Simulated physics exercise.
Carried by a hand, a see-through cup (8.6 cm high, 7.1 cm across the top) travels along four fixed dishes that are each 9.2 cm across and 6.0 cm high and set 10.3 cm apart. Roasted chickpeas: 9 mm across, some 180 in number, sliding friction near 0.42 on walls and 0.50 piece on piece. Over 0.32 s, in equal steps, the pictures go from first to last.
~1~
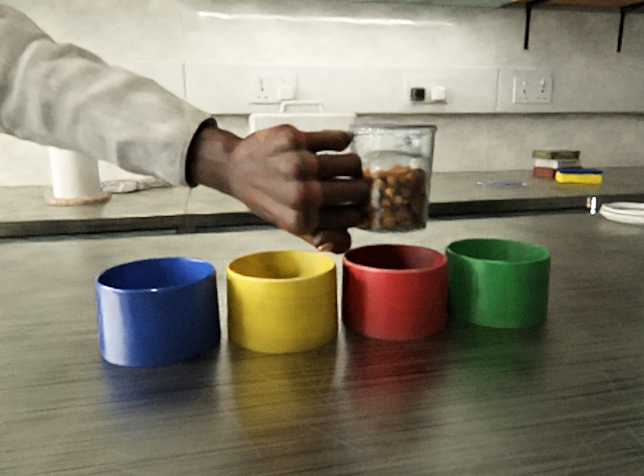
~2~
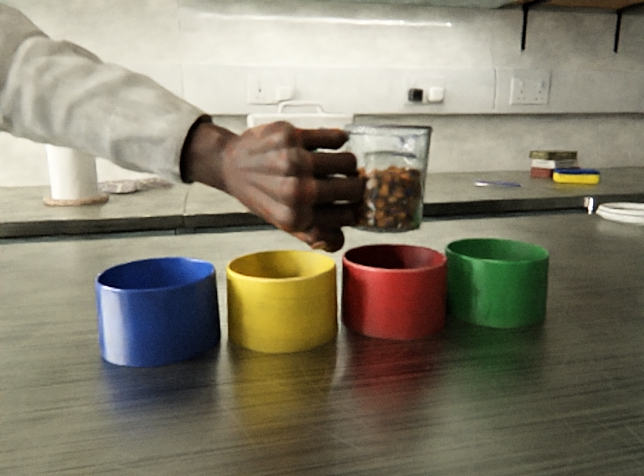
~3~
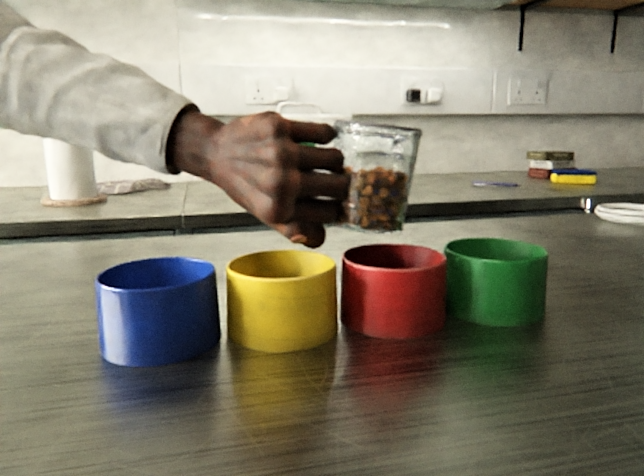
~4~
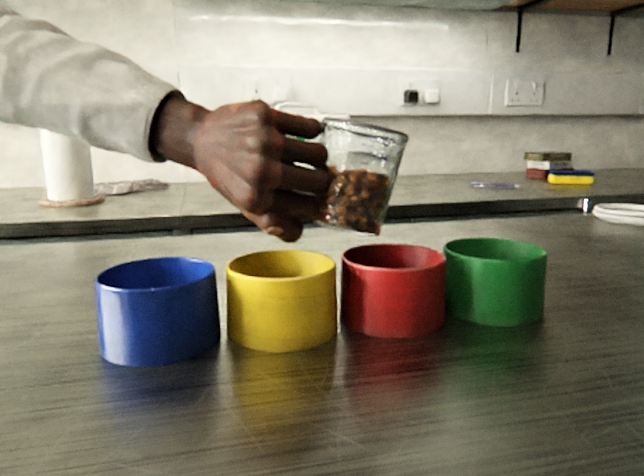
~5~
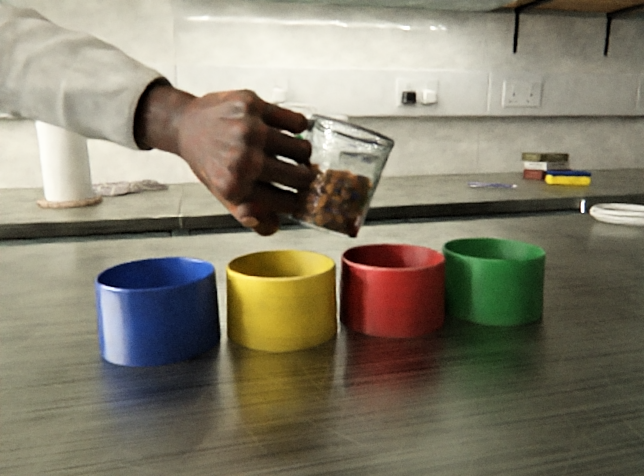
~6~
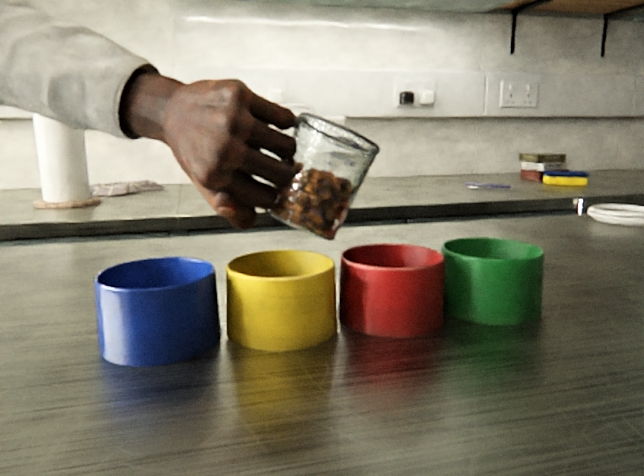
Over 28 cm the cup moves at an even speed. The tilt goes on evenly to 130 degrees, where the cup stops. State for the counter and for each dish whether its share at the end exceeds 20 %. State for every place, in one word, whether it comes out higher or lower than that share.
Red: Lower, blue: Higher, green: Lower, yellow: Lower, counter: Higher.
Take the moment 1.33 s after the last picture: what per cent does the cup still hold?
About 0 per cent.
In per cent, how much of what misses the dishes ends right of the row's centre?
Near 0 percent ends up there.
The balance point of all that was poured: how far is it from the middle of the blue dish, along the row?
Roughly 3 cm to the left.
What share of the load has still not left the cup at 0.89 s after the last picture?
Around 95 in a hundred.
Then, 0.54 s after the last picture, tilt 75 degrees; cup holds 100 %.
Then, 0.89 s after the last picture, tilt 108 degrees; cup holds 95 %, blue 5 %.
Then, 1.33 s after the last picture, tilt 130 degrees; cup holds 0 %, blue 50 %.
In the end, red 0 %, blue 50 %, green 0 %, yellow 0 %, counter 50 %.
